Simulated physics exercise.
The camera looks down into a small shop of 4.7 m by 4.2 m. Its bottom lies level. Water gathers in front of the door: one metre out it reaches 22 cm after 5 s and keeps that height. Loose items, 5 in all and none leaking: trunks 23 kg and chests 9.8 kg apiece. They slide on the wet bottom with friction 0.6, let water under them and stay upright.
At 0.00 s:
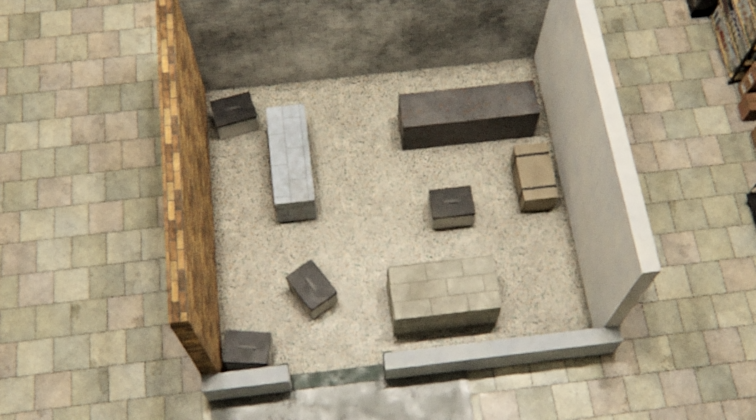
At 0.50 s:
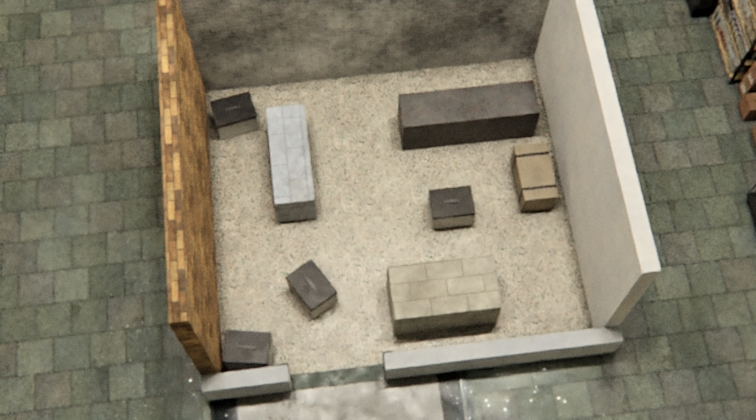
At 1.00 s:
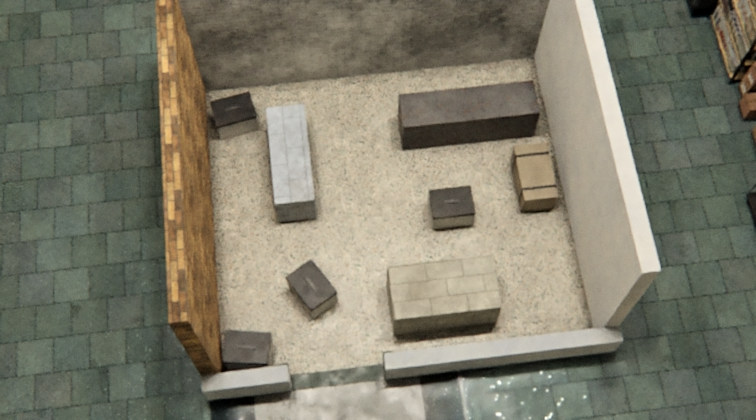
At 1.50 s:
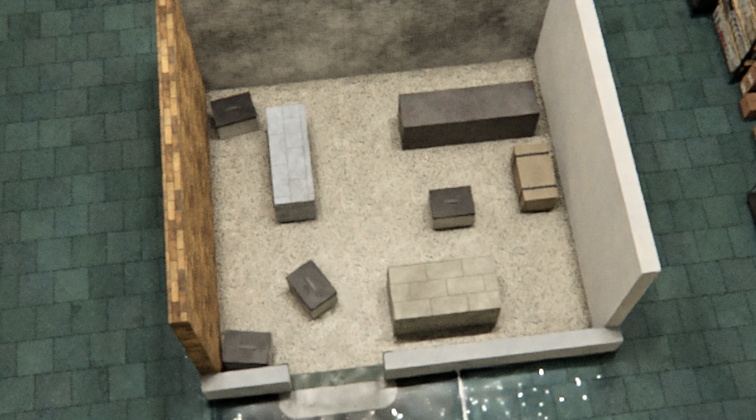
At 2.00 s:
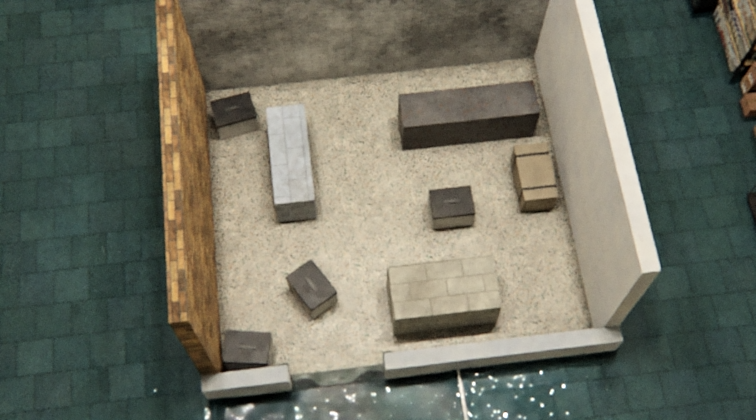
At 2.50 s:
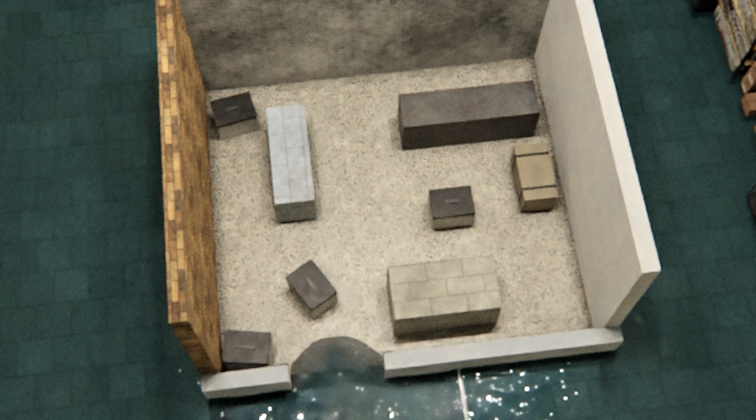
Water rises around a small walled room and a little enters through the doorway.
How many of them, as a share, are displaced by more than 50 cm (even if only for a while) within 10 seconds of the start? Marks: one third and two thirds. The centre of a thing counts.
Share: From one to two thirds.
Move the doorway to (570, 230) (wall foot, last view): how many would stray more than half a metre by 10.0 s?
In that case 2 of them.
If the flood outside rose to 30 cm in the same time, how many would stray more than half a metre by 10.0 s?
In that case 3 of them.
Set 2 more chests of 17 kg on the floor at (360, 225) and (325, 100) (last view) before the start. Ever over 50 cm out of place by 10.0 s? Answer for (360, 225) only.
It is more.
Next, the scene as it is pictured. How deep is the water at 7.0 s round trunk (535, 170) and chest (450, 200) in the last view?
Roughly 1 and 1 cm.
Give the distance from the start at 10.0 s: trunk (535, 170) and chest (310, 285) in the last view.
In that order: 0 cm, 250 cm.
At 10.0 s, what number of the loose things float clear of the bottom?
3 of them.
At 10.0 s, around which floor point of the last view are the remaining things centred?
Near (352, 198).
After 3.5 s 0 of 5 are over 50 cm from their spots; 0 afloat.
After 4.5 s 0 of 5 are over 50 cm from their spots; 0 afloat.
After 7.0 s 1 of 5 are over 50 cm from their spots; 1 afloat.
After 10.0 s 2 of 5 are over 50 cm from their spots, and 2 have been at some point; 3 afloat.
